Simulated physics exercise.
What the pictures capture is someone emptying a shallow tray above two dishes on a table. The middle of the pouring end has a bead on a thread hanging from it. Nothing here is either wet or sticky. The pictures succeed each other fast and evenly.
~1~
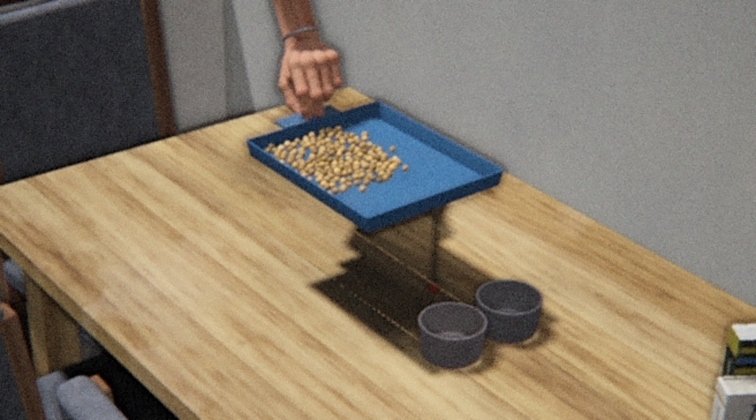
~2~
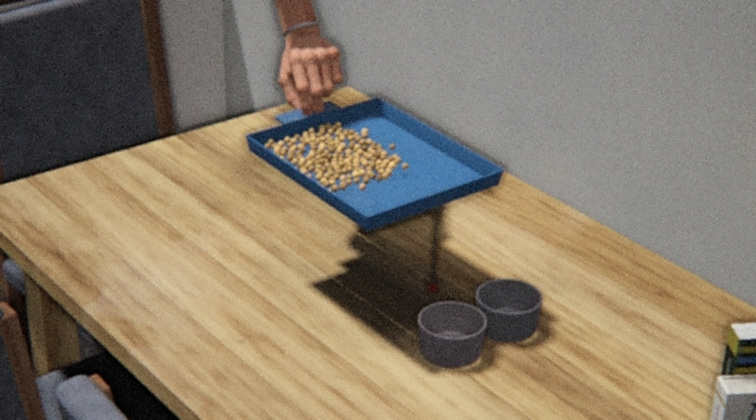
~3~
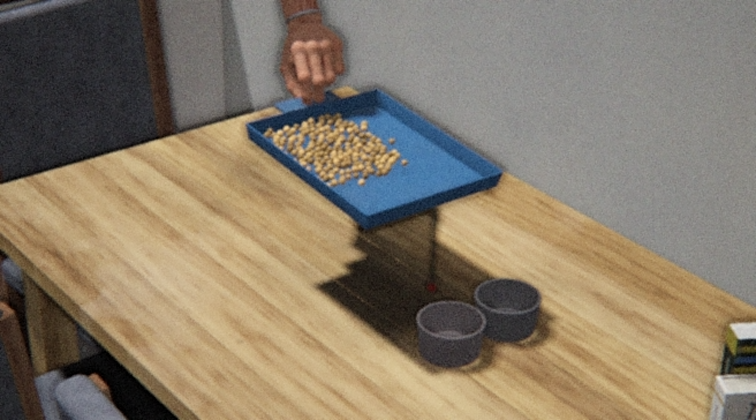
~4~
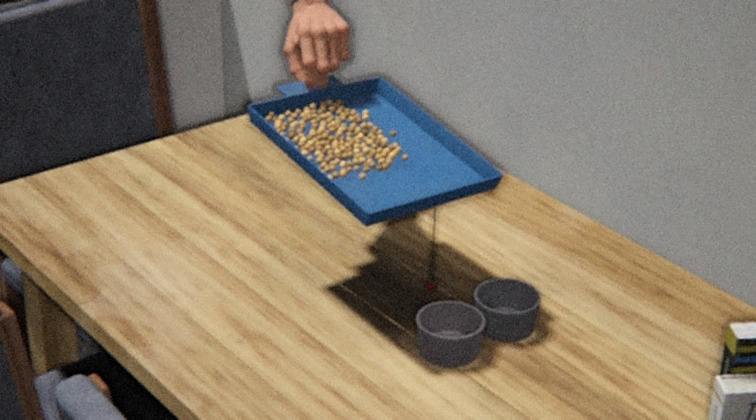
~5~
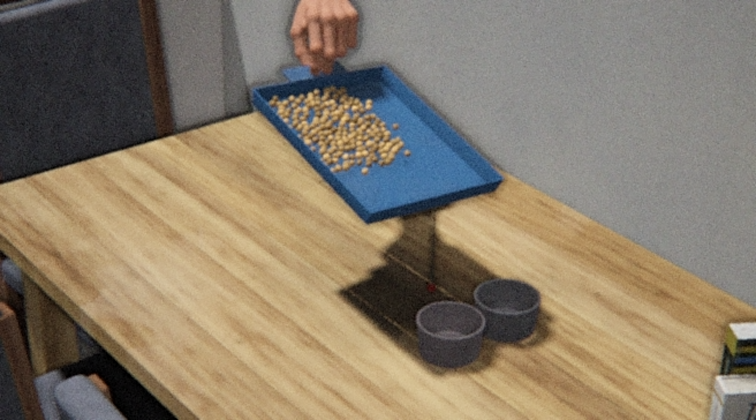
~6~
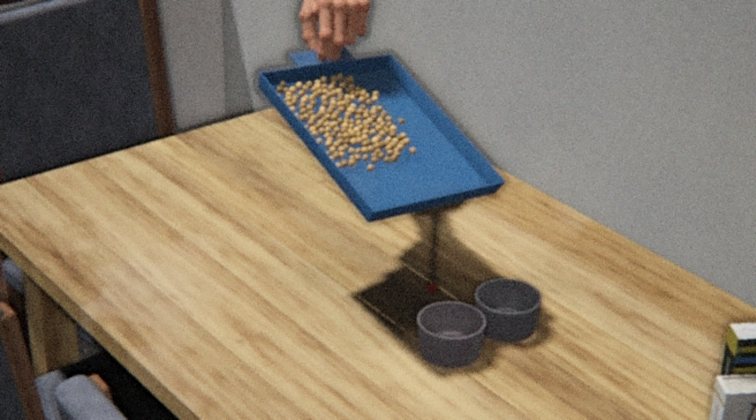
A hand raises the back of a blue tray of chickpeas, tilting it above two dishes.
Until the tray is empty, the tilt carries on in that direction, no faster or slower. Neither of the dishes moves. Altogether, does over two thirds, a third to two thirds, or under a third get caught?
Altogether a third to two thirds gets caught.
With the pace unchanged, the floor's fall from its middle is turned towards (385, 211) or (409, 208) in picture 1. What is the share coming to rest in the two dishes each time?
You'd get 0 per cent the first time and 20 per cent the second time.
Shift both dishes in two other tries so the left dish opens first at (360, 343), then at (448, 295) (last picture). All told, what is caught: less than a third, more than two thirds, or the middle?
To begin with: Less than a third; after that: In the middle band.
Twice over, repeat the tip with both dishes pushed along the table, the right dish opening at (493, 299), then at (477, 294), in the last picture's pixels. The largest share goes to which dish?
The first time round it's the one placed on the right, and the next time it's the one placed on the right.
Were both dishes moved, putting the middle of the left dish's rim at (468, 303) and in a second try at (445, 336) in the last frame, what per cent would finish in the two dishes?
About 50 and 20 per cent respectively.
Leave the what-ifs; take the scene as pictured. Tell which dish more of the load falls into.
The right-hand one.
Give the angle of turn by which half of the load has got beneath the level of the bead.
Angle: Approx. 110 degrees.
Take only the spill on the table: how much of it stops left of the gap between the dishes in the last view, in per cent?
It comes to 30 per cent or so.
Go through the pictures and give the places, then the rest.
In the first picture, corners of the pouring end (368, 216) and (499, 169), level; middle of the load (336, 161), dried chickpeas; left dish (474, 348); right dish (530, 323); bead on its thread (433, 288).
In the second picture, corners of the pouring end (368, 214) and (499, 169), level; middle of the load (335, 158).
In the third picture, corners of the pouring end (368, 213) and (499, 171), tipped barely, lowest at the right corner; middle of the load (335, 150).
In the fourth picture, corners of the pouring end (369, 211) and (500, 174), tipped a little, lowest at the right corner; middle of the load (336, 140).
In the fifth picture, corners of the pouring end (371, 210) and (500, 177), tipped clearly, lowest at the right corner; middle of the load (339, 130).
In the sixth picture, corners of the pouring end (375, 209) and (502, 180), tipped clearly, lowest at the right corner; middle of the load (346, 122); left dish (473, 347); right dish (529, 322).
Just after the last frame, tray tipped steeply; the larger part on the tray; just a few in the right dish; roughly a quarter in the air.
A moment on, tray tipped past a quarter turn; roughly half on the tray; just a few in the left dish; roughly a quarter in the right dish; roughly a quarter outside both; about a tenth in the air.
Further on, tray tipped past a quarter turn; about a tenth in the left dish; roughly a third in the right dish; roughly half outside both.
When it is over, tray tipped past a quarter turn; about a tenth in the left dish; roughly a third in the right dish; roughly half outside both.
